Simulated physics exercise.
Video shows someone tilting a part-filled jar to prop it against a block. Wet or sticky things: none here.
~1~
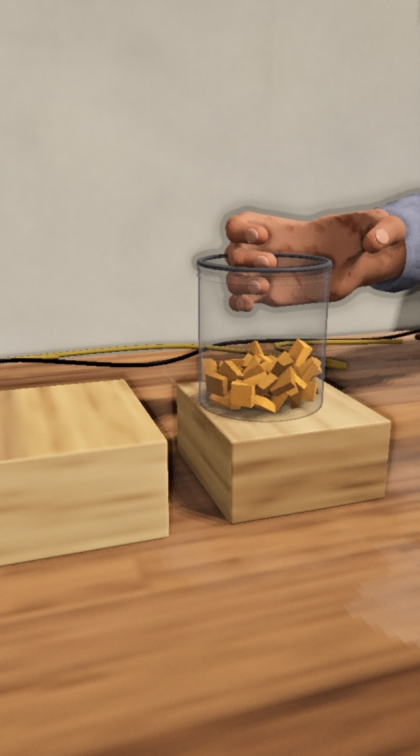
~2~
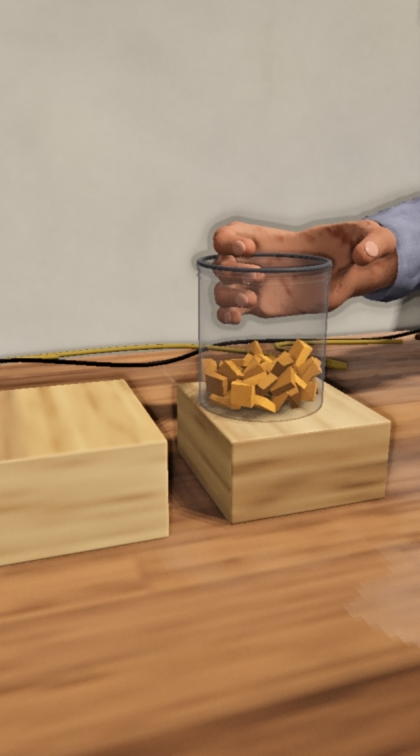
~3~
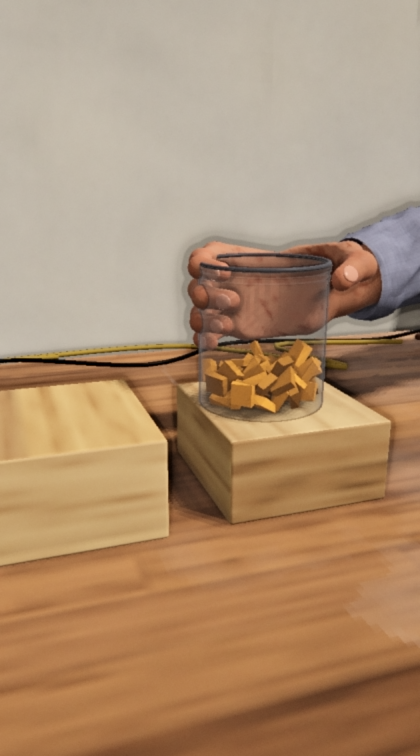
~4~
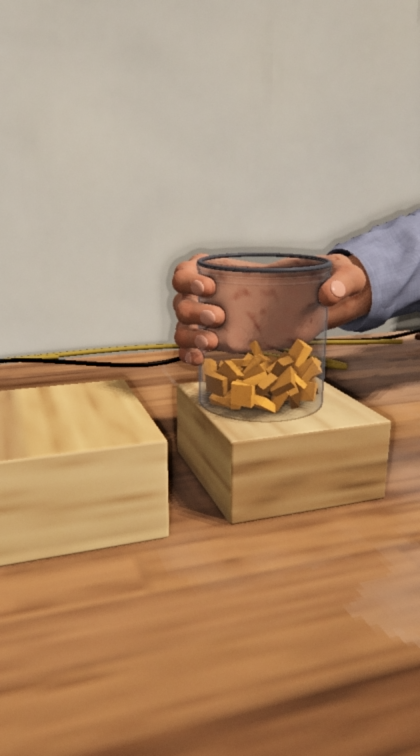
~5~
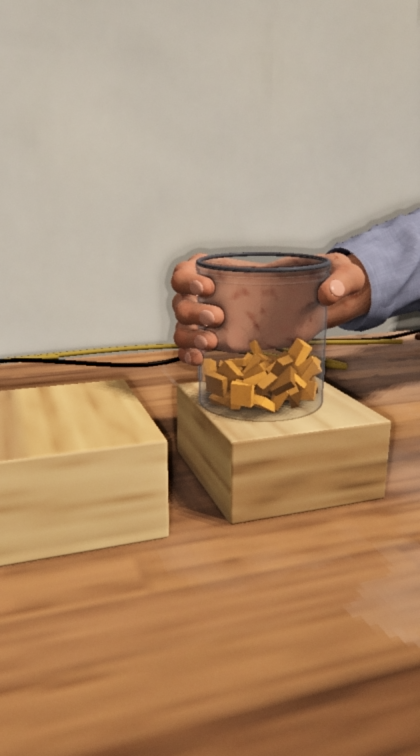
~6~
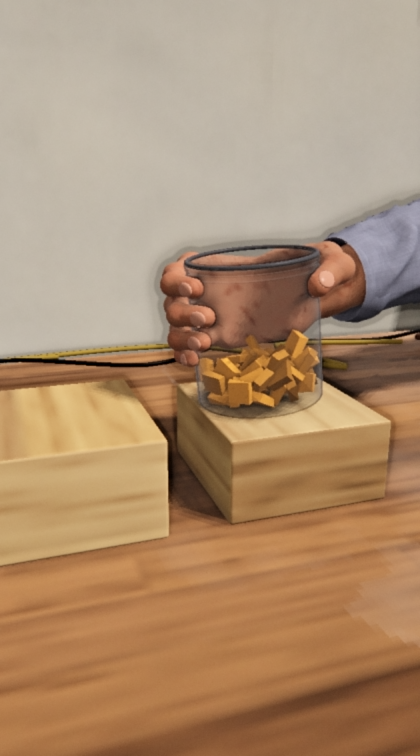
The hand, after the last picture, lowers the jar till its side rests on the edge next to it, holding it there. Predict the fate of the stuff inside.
It all stays.
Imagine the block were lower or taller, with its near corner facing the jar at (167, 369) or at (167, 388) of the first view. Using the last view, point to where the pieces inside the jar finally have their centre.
The first gives (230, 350) and the second gives (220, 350).
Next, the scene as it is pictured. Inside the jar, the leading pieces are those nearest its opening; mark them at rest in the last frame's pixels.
They end up at roughly pixel (130, 386) in the last picture.
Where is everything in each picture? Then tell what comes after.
The first picture shows jar near (262, 332), a quarter full of small crackers; block near (62, 461), its top about level with the jar's foot.
The second picture shows jar near (262, 332), upright; rim near (203, 264); top of the contents near (252, 366).
The third picture shows jar near (262, 332), upright; rim near (203, 264); block near (62, 461).
The fourth picture shows jar near (262, 332), upright; rim near (203, 264); top of the contents near (252, 366).
The fifth picture shows jar near (262, 332), upright; rim near (202, 264); block near (62, 461).
The sixth picture shows jar near (256, 327), leaning 5°; rim near (189, 265); block near (62, 461), its top about level with the jar's foot.
Then, 0.30 s on from there, the jar leans 26°; everything is still inside.
Then, 0.68 s on from there, the jar leans 53°; everything is still inside.
Then, 1.08 s on from there, the jar leans 78°; everything is still inside.
In the end, the jar rests on the block at 79°; everything is still inside.
